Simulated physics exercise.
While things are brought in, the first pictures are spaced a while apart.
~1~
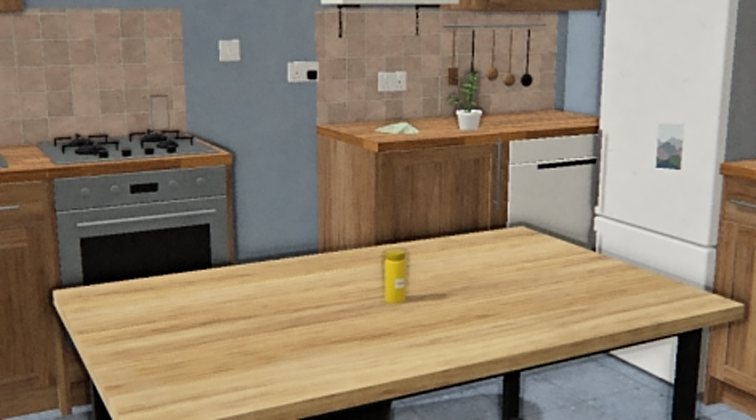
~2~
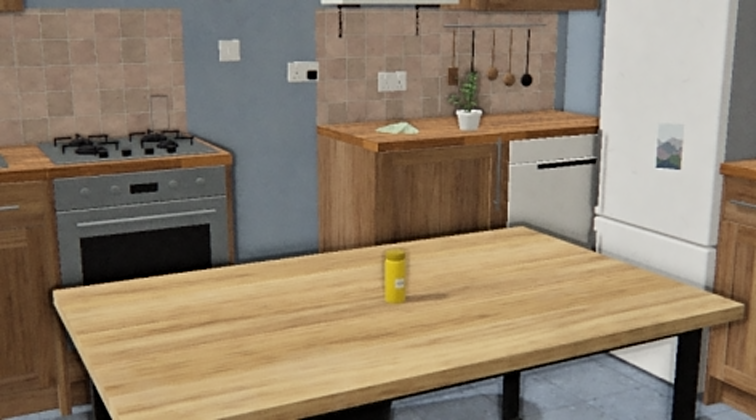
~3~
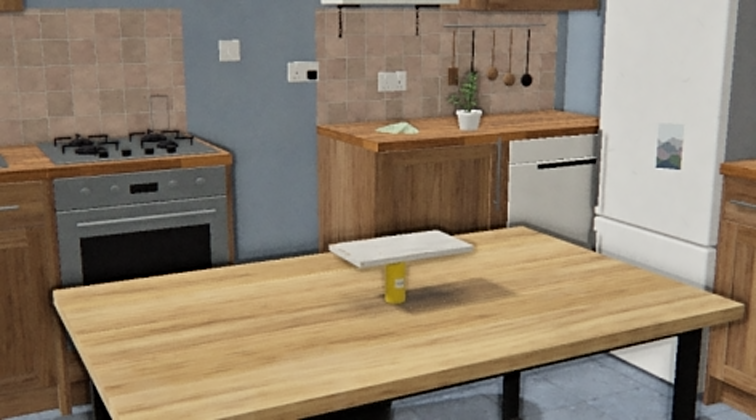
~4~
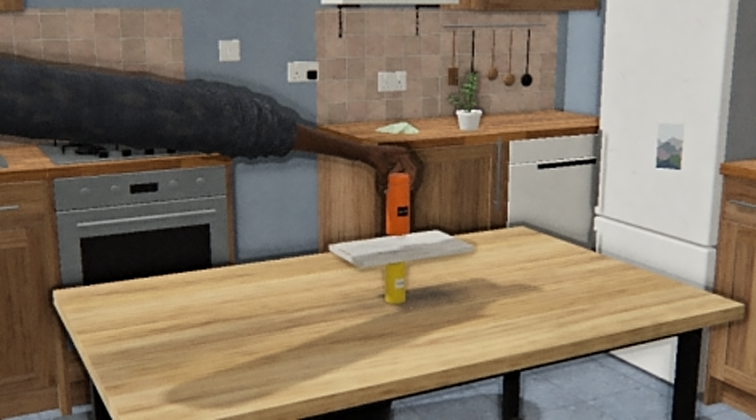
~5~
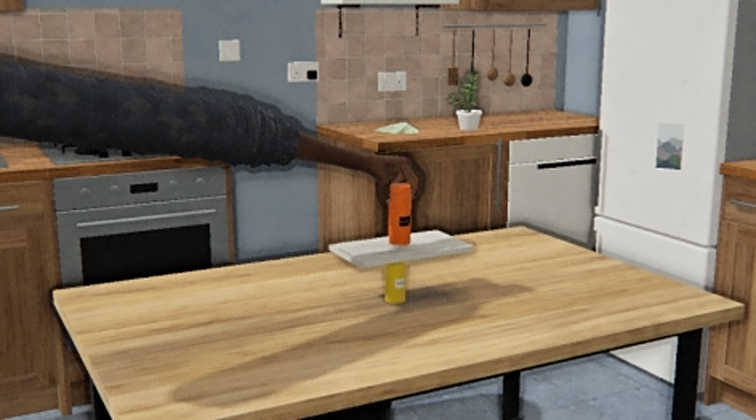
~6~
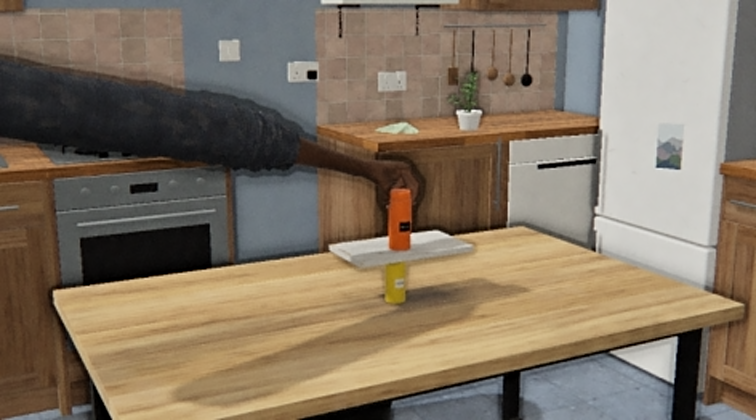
A white slab appeared on top of a yellow shaker on the wooden table, then a hand reaching in from the left lowered an orange shaker onto the slab and kept hold of it.
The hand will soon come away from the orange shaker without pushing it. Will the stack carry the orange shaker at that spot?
It will stay intact.
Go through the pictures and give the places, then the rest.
In the first picture, the last thing is not in view yet; yellow shaker (395, 276).
In the second picture, the last thing is not in view yet; yellow shaker (395, 276).
In the third picture, the last thing is not in view yet; yellow shaker (395, 276).
The fourth picture shows still above its spot; orange shaker (398, 204); yellow shaker (395, 276).
The fifth picture shows still above its spot; orange shaker (400, 214); yellow shaker (395, 276).
The sixth picture shows in place under the hand; orange shaker (400, 220); yellow shaker (395, 276).
Then, 0.40 s later than the last frame, all is still.
Then, 1.20 s later than the last frame, orange shaker resting near (400, 220).
When it is over, all 3 as before. End places, in pixels of the last picture, orange shaker near (400, 220). The stack stays up.
